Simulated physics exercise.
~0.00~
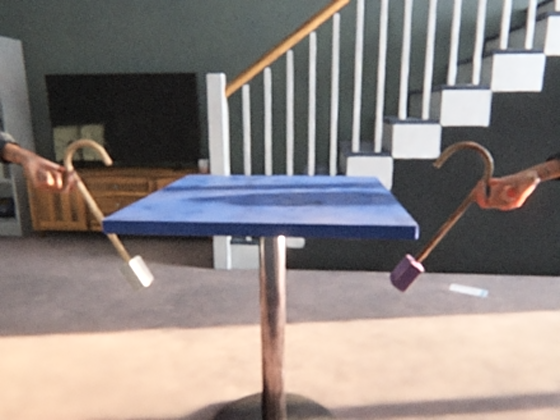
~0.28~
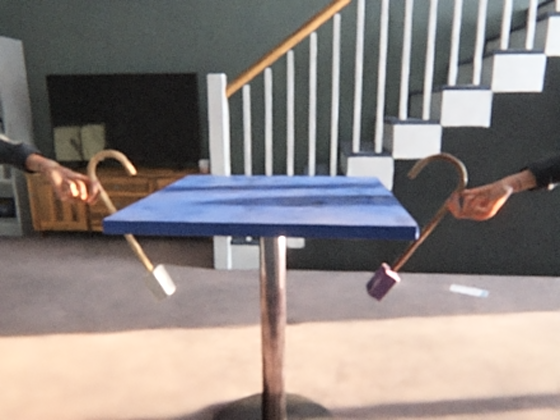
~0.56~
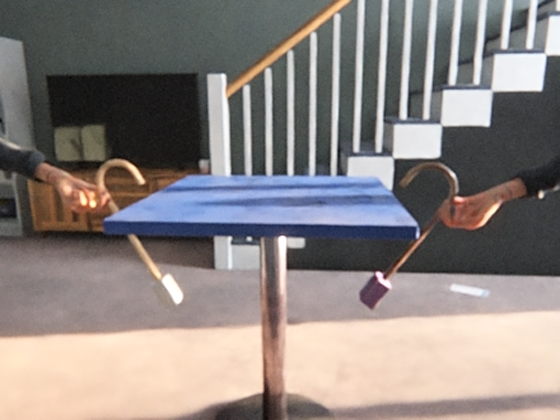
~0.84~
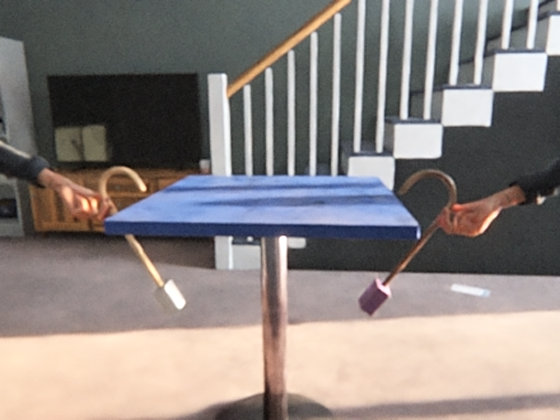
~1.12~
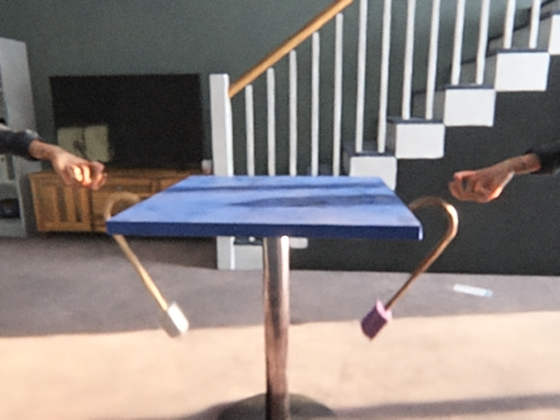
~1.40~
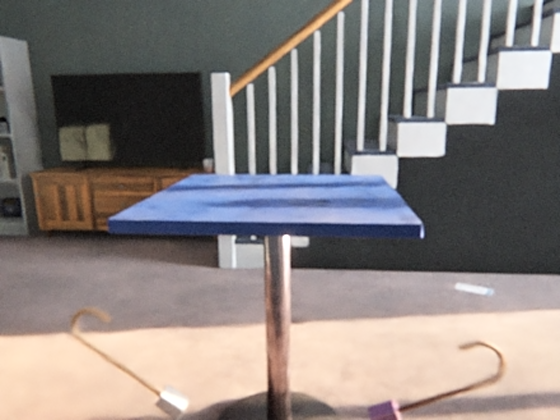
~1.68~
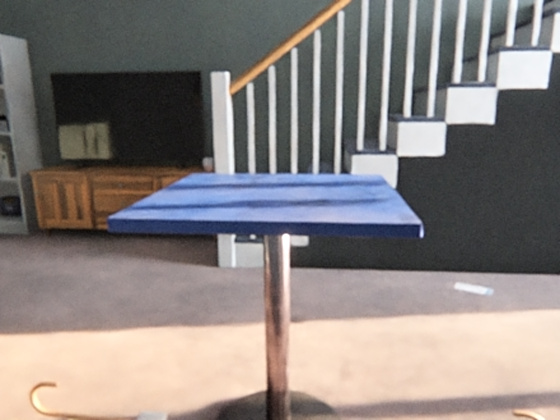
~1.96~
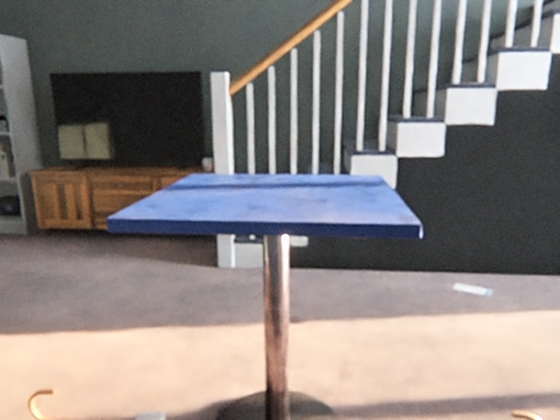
Two hands moved hooked sticks, one with a white block and the other with a purple block, inward to opposite edges of a blue table, then let go and drew back, and both sticks slipped off, tipped over and fell to the floor.
